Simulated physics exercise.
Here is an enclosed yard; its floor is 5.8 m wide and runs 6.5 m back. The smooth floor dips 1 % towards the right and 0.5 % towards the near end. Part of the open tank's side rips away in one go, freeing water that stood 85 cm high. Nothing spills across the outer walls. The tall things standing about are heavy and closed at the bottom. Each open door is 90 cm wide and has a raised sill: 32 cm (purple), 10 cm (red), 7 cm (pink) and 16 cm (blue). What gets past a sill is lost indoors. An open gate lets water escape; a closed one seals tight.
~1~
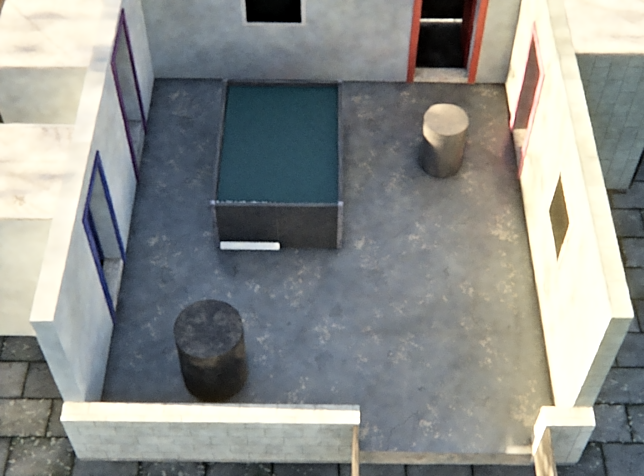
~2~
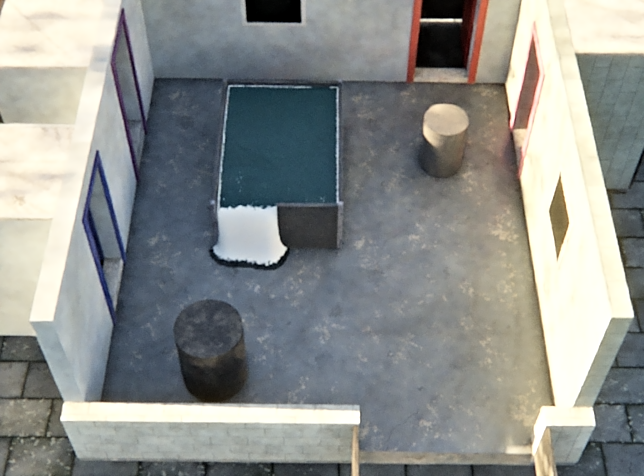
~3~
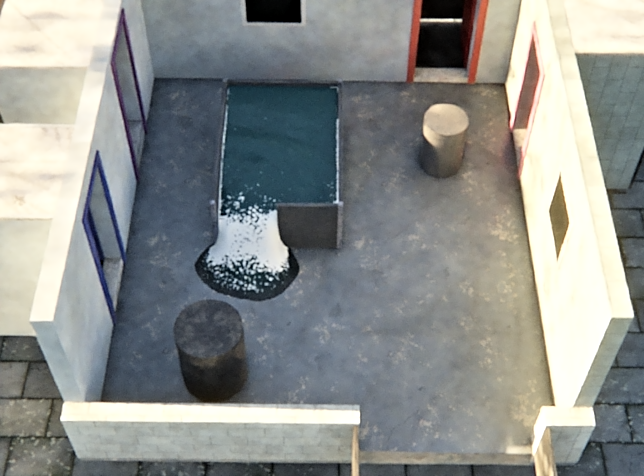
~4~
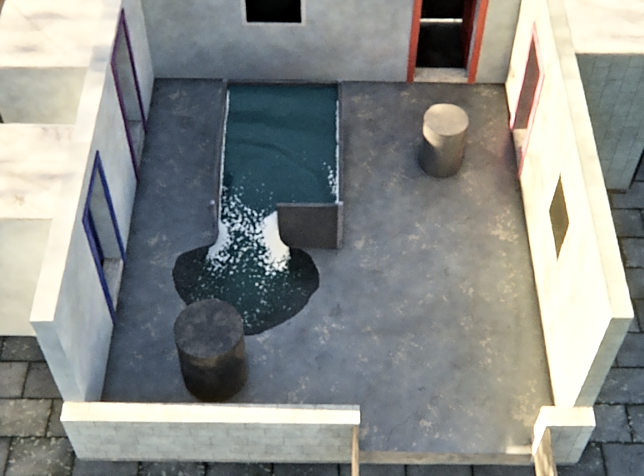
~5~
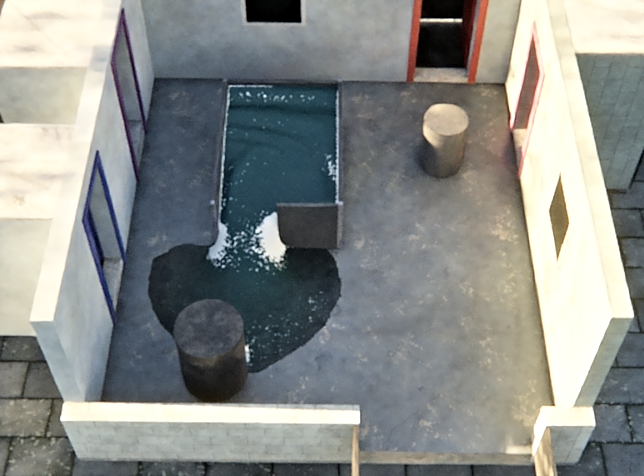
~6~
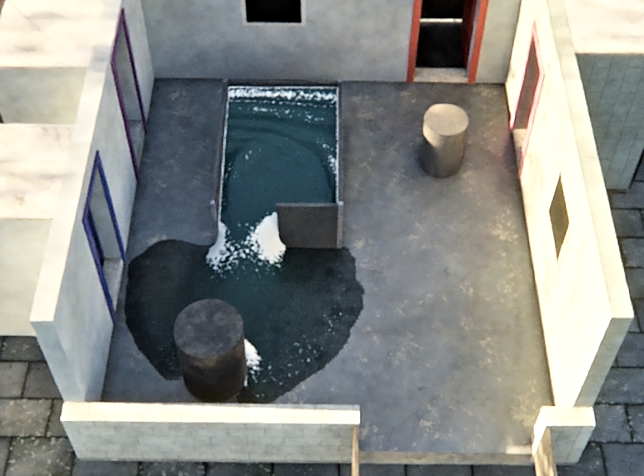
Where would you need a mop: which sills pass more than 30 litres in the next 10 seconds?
Within that time: At the purple door it keeps below the limit; at the red door it keeps below the limit; at the pink door it does not reach the limit; at the blue door it keeps below the limit.
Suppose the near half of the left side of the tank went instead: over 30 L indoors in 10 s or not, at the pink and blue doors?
Against that limit: Pink over, blue over.
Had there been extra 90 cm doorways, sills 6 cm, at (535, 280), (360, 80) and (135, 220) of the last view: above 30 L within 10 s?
In turn: Past it, not over, below.
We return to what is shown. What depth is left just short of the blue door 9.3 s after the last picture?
About 7.0 cm.
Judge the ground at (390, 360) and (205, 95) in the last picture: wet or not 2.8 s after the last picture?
In that order: Flooded, dry.
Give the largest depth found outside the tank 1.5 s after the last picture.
About 48 cm.
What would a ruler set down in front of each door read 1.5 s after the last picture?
Depths in cm: Purple 0, red 0, pink 0, blue 12.
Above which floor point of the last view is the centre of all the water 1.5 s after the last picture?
Near (261, 257).
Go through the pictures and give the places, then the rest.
The first frame shows still water, 85 cm deep, in the open tank at (280, 143).
In the second frame, the front is at (281, 260), 0.5 m from the gap at (248, 228); 0.3 m2 of floor is under water; 85 cm left at the back of the open tank.
In the third frame, the front is at (266, 294), 0.9 m from the gap at (248, 231); 0.9 m2 of floor is under water; 85 cm left at the back of the open tank.
In the fourth frame, water pours out at (248, 233) and has run 1.5 m, to (246, 331); typically 9 cm deep outside, 85 cm at the open tank's back.
In the fifth frame, the front is at (258, 365), 2.0 m from the gap at (248, 232); 3.7 m2 of floor is under water; 82 cm left at the back of the open tank.
In the sixth frame, water pours out at (248, 232) and has run 2.6 m, to (260, 402); typically 5 cm deep outside, 74 cm at the open tank's back.
Then, 0.7 s after the last picture water covers 30 % of the floor and is deepest (48 cm) near (239, 249); purple door not reached, red door not reached, pink door not reached, blue door 16 cm at the sill, 0 L in.
Then, 1.5 s after the last picture water covers 35 % of the floor and is deepest (48 cm) near (99, 417); purple door not reached, red door not reached, pink door not reached, blue door 12 cm at the sill, 2 L in.
Then, 2.8 s after the last picture water covers 45 % of the floor and is deepest (31 cm) near (126, 430); purple door not reached, red door not reached, pink door not reached, blue door 13 cm at the sill, 4 L in.
Then, 5.3 s after the last picture water covers 70 % of the floor and is deepest (20 cm) near (126, 430); purple door 3 cm at the sill, 0 L in, red door 7 cm at the sill, 0 L in, pink door 4 cm at the sill, 0 L in, blue door 11 cm at the sill, 5 L in.
Then, 9.3 s after the last picture water covers 95 % of the floor and is deepest (13 cm) near (551, 423); purple door 5 cm at the sill, 0 L in, red door 9 cm at the sill, 3 L in, pink door 8 cm at the sill, 3 L in, blue door 7 cm at the sill, 5 L in.
